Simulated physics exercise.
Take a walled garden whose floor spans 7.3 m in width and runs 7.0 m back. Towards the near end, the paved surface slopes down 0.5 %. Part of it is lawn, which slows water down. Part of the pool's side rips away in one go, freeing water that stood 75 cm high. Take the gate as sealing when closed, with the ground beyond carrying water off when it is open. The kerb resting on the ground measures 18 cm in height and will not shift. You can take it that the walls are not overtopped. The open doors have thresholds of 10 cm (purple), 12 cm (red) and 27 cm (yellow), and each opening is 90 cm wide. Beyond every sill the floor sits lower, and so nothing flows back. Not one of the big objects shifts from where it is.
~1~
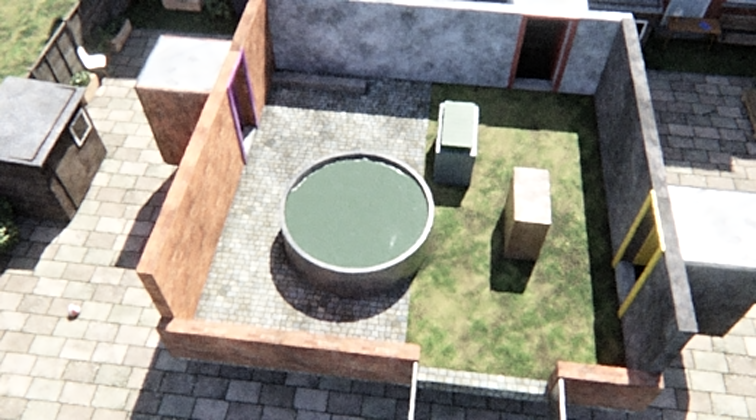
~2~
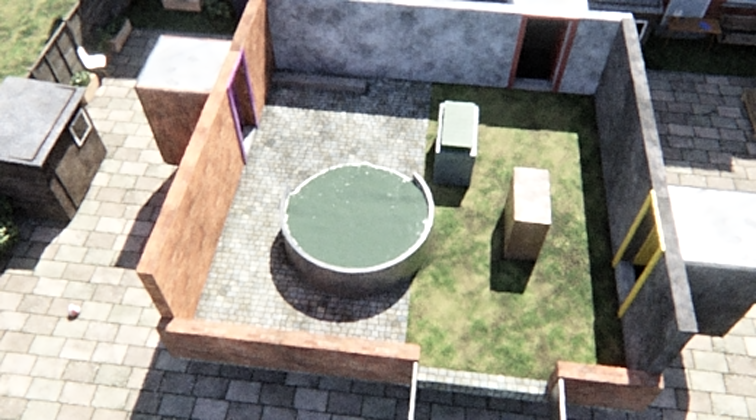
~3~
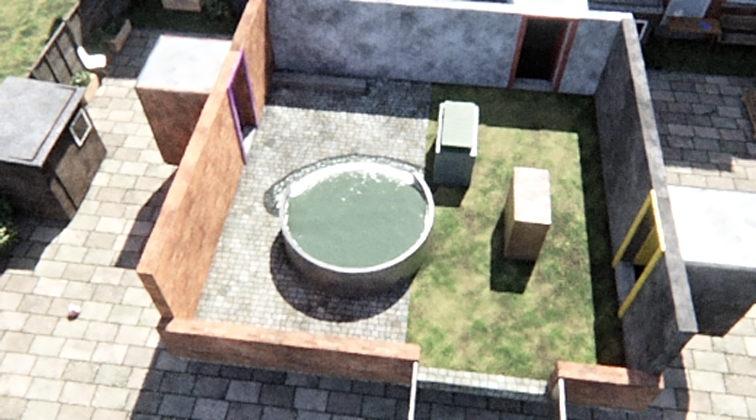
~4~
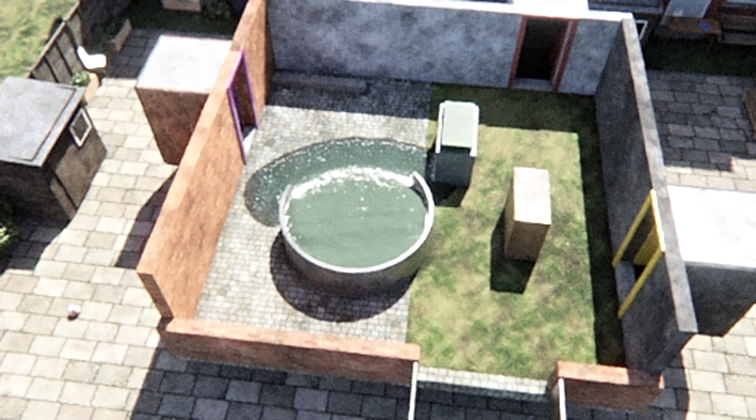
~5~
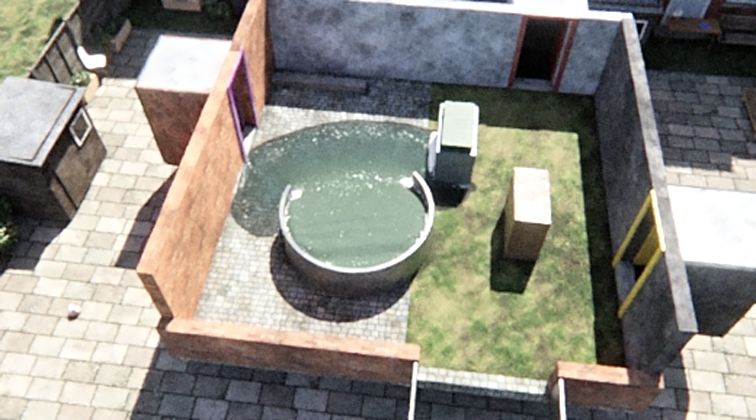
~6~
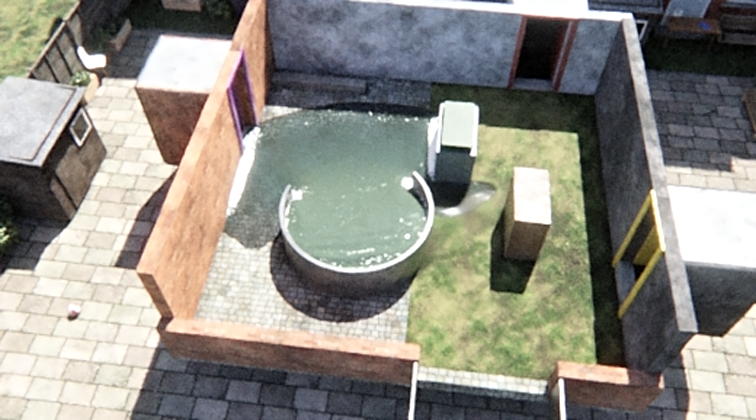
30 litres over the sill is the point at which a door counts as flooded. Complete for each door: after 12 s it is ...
After that time the purple door is flooded. After that time the red door is not flooded. After that time the yellow door is not flooded.
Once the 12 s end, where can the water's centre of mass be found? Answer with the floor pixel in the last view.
I'd say somewhere around (417, 204).
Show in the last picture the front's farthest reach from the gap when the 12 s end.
Point: Roughly (624, 389) in the last view.
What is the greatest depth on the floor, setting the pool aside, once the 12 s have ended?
Some 14 cm deep.
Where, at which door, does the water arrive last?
That would be the yellow one.
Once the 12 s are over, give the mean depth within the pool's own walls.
Average depth: About 8 cm.
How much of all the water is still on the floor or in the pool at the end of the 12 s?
Close to 92 in a hundred remains.
A moment later water covers 35 % of the floor and is deepest (46 cm) near (271, 87); purple door 24 cm at the sill, 39 L in, red door not reached, yellow door not reached.
Soon after water covers 45 % of the floor and is deepest (51 cm) near (276, 71); purple door 22 cm at the sill, 91 L in, red door not reached, yellow door not reached.
Next water covers 55 % of the floor and is deepest (34 cm) near (336, 82); purple door 24 cm at the sill, 150 L in, red door 9 cm at the sill, 0 L in, yellow door not reached.
Later on water covers 85 % of the floor and is deepest (18 cm) near (191, 329); purple door 9 cm at the sill, 221 L in, red door 12 cm at the sill, 0 L in, yellow door 2 cm at the sill, 0 L in.
At the end water covers 100 % of the floor and is deepest (14 cm) near (392, 81); purple door 9 cm at the sill, 222 L in, red door 6 cm at the sill, 2 L in, yellow door 6 cm at the sill, 0 L in.
